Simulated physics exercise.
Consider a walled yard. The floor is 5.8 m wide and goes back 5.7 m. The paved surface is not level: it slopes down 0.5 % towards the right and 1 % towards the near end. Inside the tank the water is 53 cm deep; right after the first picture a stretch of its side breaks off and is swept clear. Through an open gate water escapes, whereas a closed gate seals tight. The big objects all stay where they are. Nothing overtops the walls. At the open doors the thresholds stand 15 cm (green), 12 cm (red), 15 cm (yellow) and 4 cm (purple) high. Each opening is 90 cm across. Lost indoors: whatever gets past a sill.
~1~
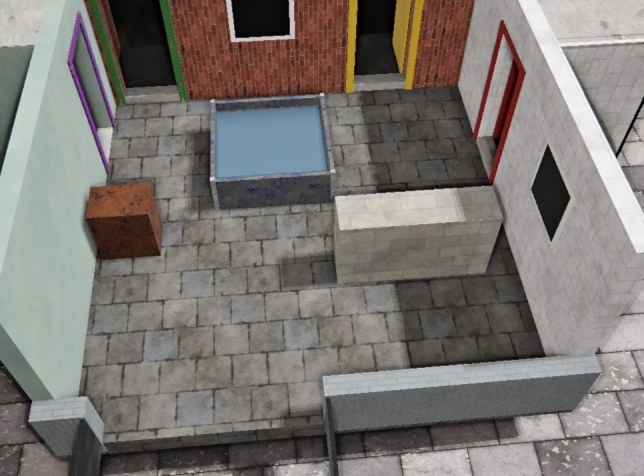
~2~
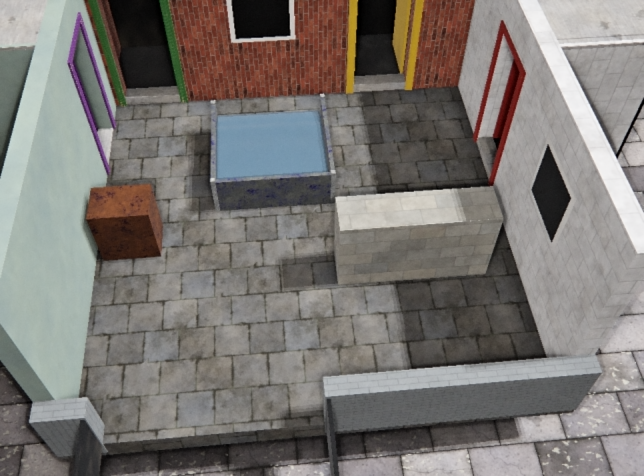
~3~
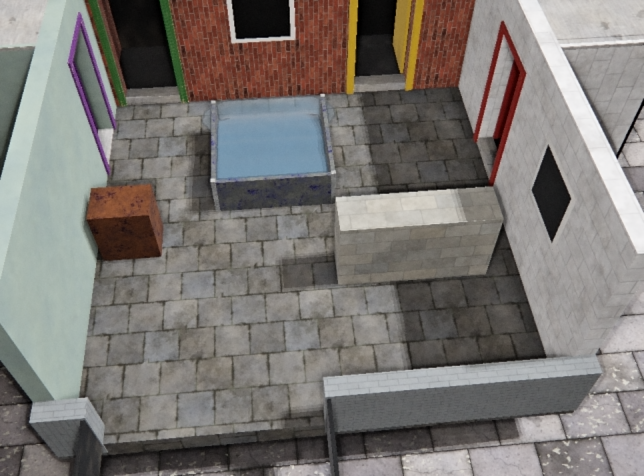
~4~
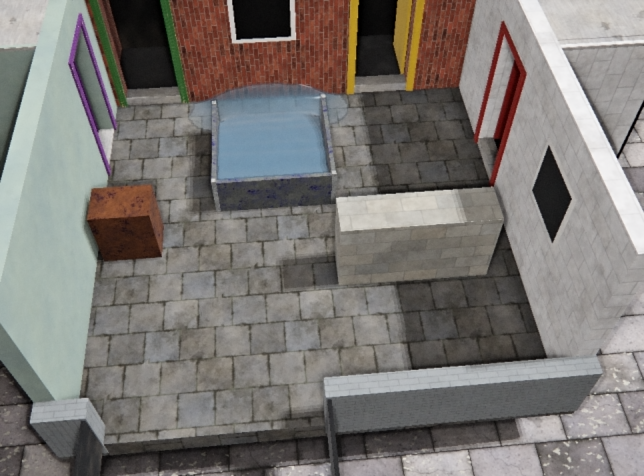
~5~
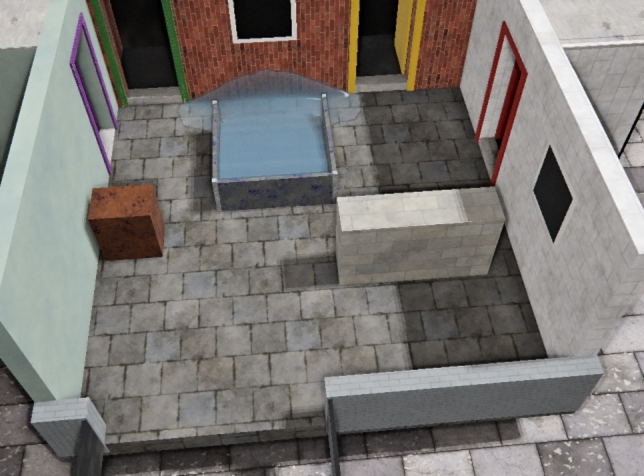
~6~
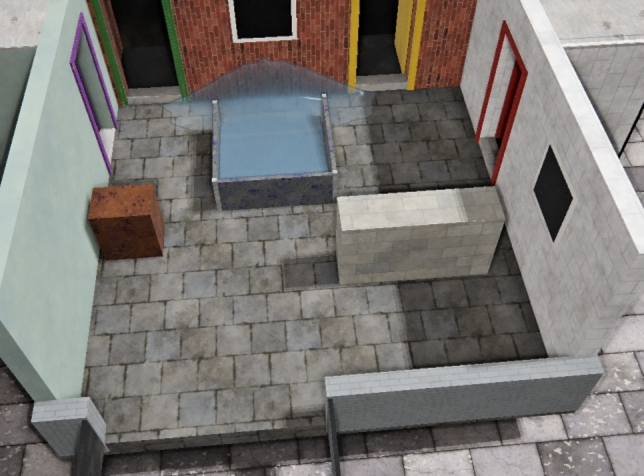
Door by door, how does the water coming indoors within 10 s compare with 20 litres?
Result: The green door is going to fall short of the limit; the red door is going to fall short of the limit; the yellow door is going to fall short of the limit; the purple door is going to top the limit.
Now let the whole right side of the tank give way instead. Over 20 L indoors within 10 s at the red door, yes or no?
Note: Red door, beyond the mark.
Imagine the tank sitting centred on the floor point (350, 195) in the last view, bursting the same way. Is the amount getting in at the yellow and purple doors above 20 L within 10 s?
Yellow door exceeded, purple door exceeded.
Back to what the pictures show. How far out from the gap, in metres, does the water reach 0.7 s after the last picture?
That's near 3.2 m in a straight line.
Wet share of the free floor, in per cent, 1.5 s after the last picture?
Close to 25 in a hundred.
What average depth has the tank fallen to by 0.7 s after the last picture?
About 25 cm.
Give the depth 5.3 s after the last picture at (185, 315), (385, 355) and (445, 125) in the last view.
Taking the spots in order: 0 cm, 2 cm, 7 cm.
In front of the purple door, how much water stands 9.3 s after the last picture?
I'd say close to 4.5 cm.
Then, 0.7 s after the last picture water covers 15 % of the floor and is deepest (36 cm) near (259, 107); green door 10 cm at the sill, 0 L in, red door not reached, yellow door 10 cm at the sill, 0 L in, purple door 4 cm at the sill, 0 L in.
Then, 1.5 s after the last picture water covers 25 % of the floor and is deepest (28 cm) near (119, 108); green door 13 cm at the sill, 0 L in, red door 12 cm at the sill, 0 L in, yellow door 10 cm at the sill, 0 L in, purple door 17 cm at the sill, 37 L in.
Then, 2.8 s after the last picture water covers 40 % of the floor and is deepest (18 cm) near (117, 224); green door 11 cm at the sill, 4 L in, red door 10 cm at the sill, 2 L in, yellow door 6 cm at the sill, 0 L in, purple door 11 cm at the sill, 104 L in.
Then, 5.3 s after the last picture water covers 65 % of the floor and is deepest (11 cm) near (548, 372); green door 7 cm at the sill, 5 L in, red door 5 cm at the sill, 2 L in, yellow door 4 cm at the sill, 0 L in, purple door 8 cm at the sill, 134 L in.
Then, 9.3 s after the last picture water covers 90 % of the floor and is deepest (8 cm) near (538, 387); green door 5 cm at the sill, 5 L in, red door 4 cm at the sill, 2 L in, yellow door 2 cm at the sill, 0 L in, purple door 5 cm at the sill, 154 L in.
